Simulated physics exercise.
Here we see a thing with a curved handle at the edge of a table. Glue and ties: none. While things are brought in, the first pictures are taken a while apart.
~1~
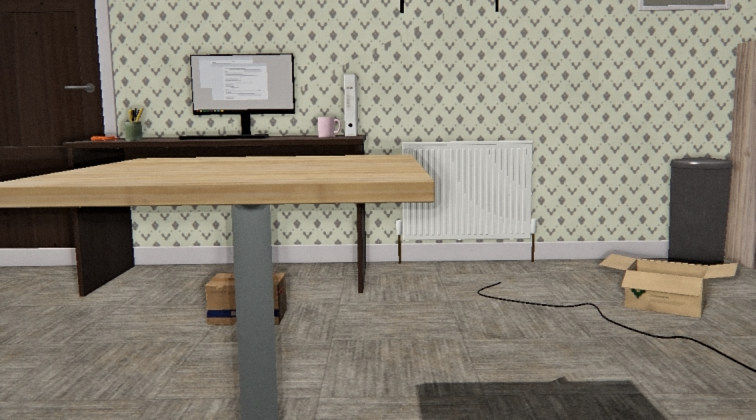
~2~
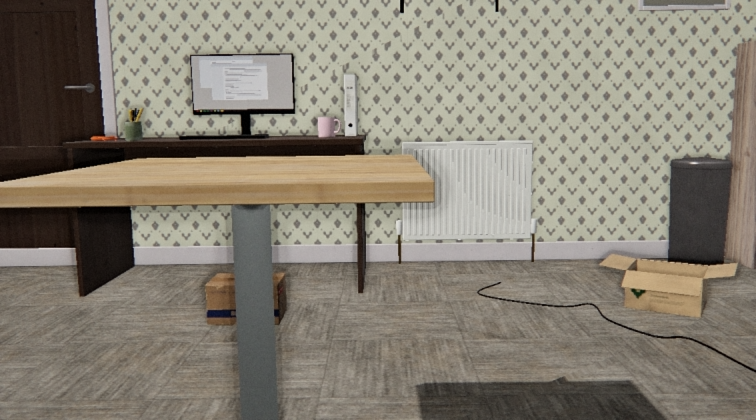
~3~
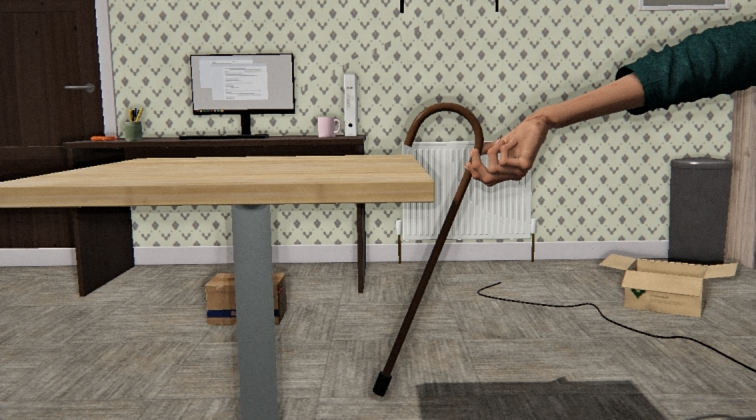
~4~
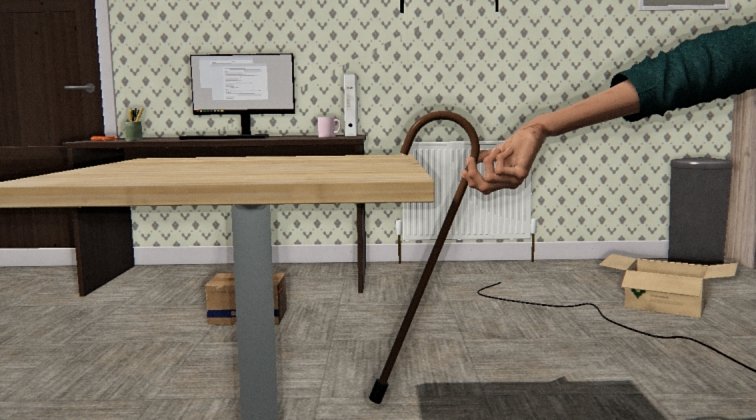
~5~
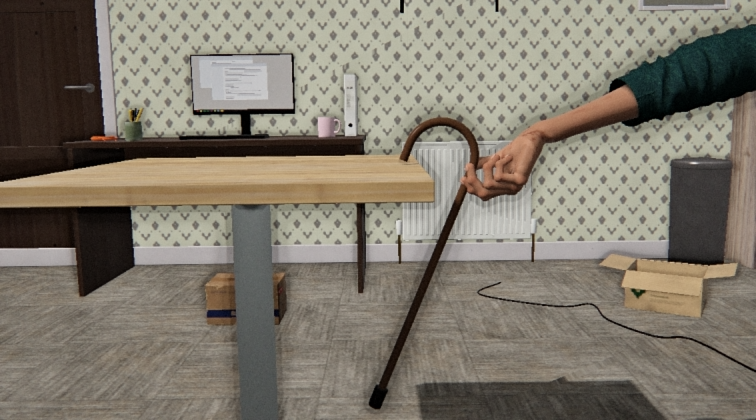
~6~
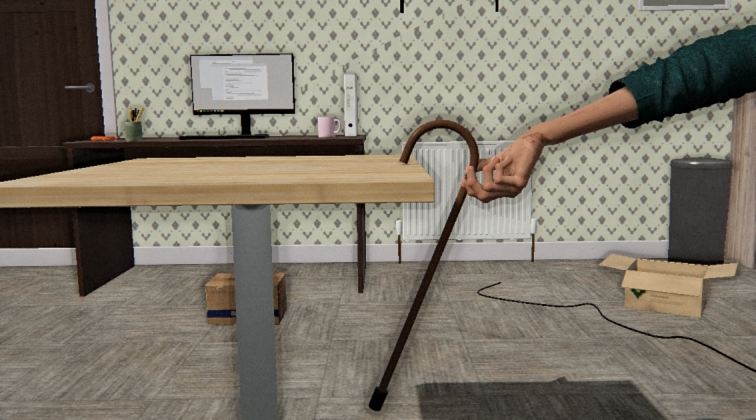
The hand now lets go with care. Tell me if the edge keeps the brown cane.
It stays where it is.
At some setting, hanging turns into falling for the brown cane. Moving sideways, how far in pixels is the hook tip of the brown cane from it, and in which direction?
16 px or so, rightward.
Then, 0.40 s after the last picture, brown cane at rest near (400, 265).
At rest, the brown cane remains in place, near (400, 265).
